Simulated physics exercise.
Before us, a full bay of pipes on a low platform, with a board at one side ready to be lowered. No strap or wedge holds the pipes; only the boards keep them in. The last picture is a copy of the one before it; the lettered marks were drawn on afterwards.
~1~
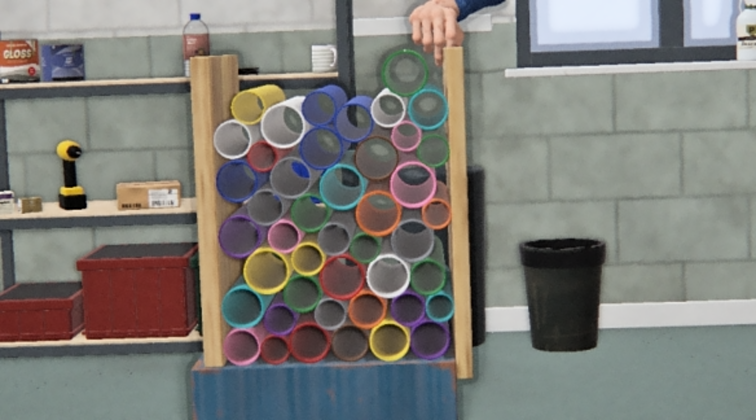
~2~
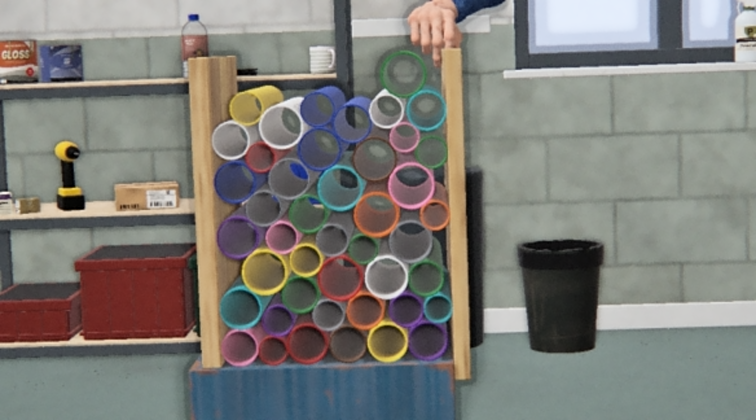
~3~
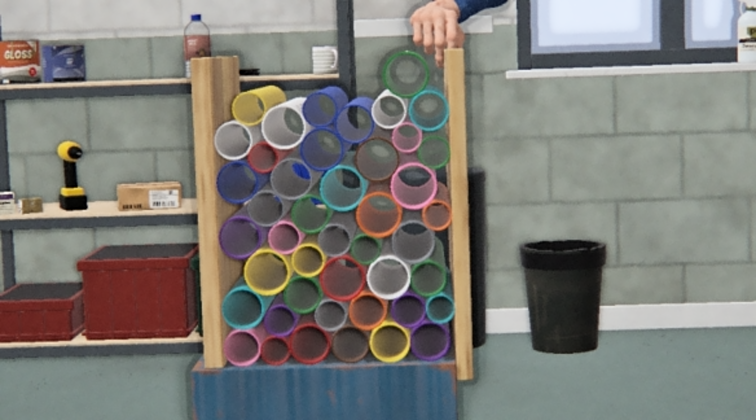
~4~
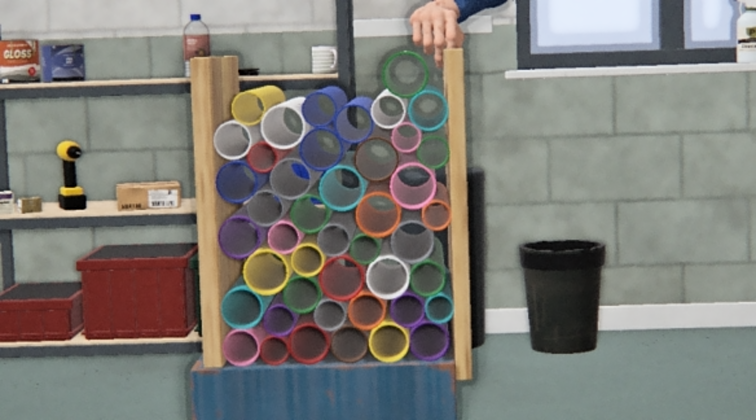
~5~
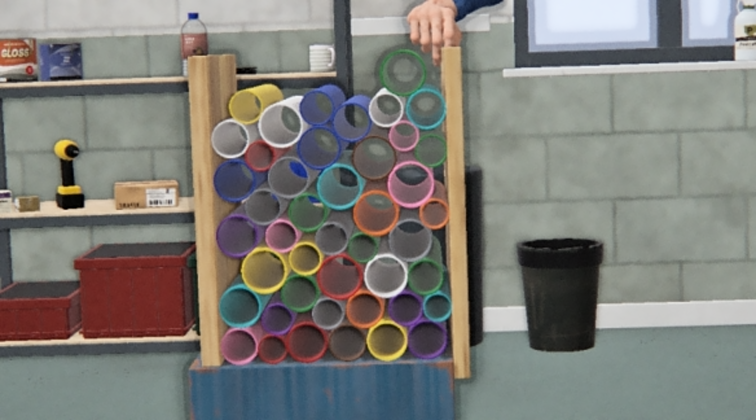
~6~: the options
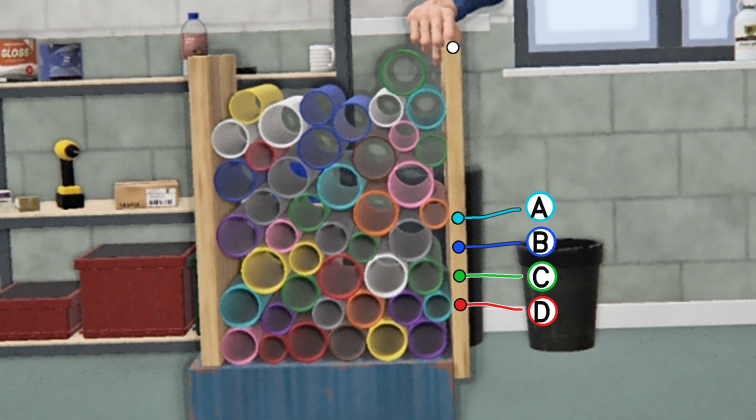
Colourful pipes stay stacked between two upright wooden boards while a hand rests atop the right one.
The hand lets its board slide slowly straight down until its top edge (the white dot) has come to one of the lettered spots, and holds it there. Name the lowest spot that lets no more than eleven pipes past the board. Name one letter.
Lower it to B and no more.
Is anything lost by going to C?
Yes, at C.
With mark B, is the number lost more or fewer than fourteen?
It loses fewer than fourteen.
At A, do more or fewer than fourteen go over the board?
Fewer than fourteen.
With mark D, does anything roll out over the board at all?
Yes.
On the copy, A at (458, 218); B at (459, 247); C at (460, 276); D at (460, 305); the white dot at (453, 48).
On B. First, top of the board (448, 135).
Then, top of the board (450, 230).
Finally, top of the board (451, 246), nine out over the board.
By contrast, A about five out over the board; C more than eleven out over the board; D more than eleven out over the board.
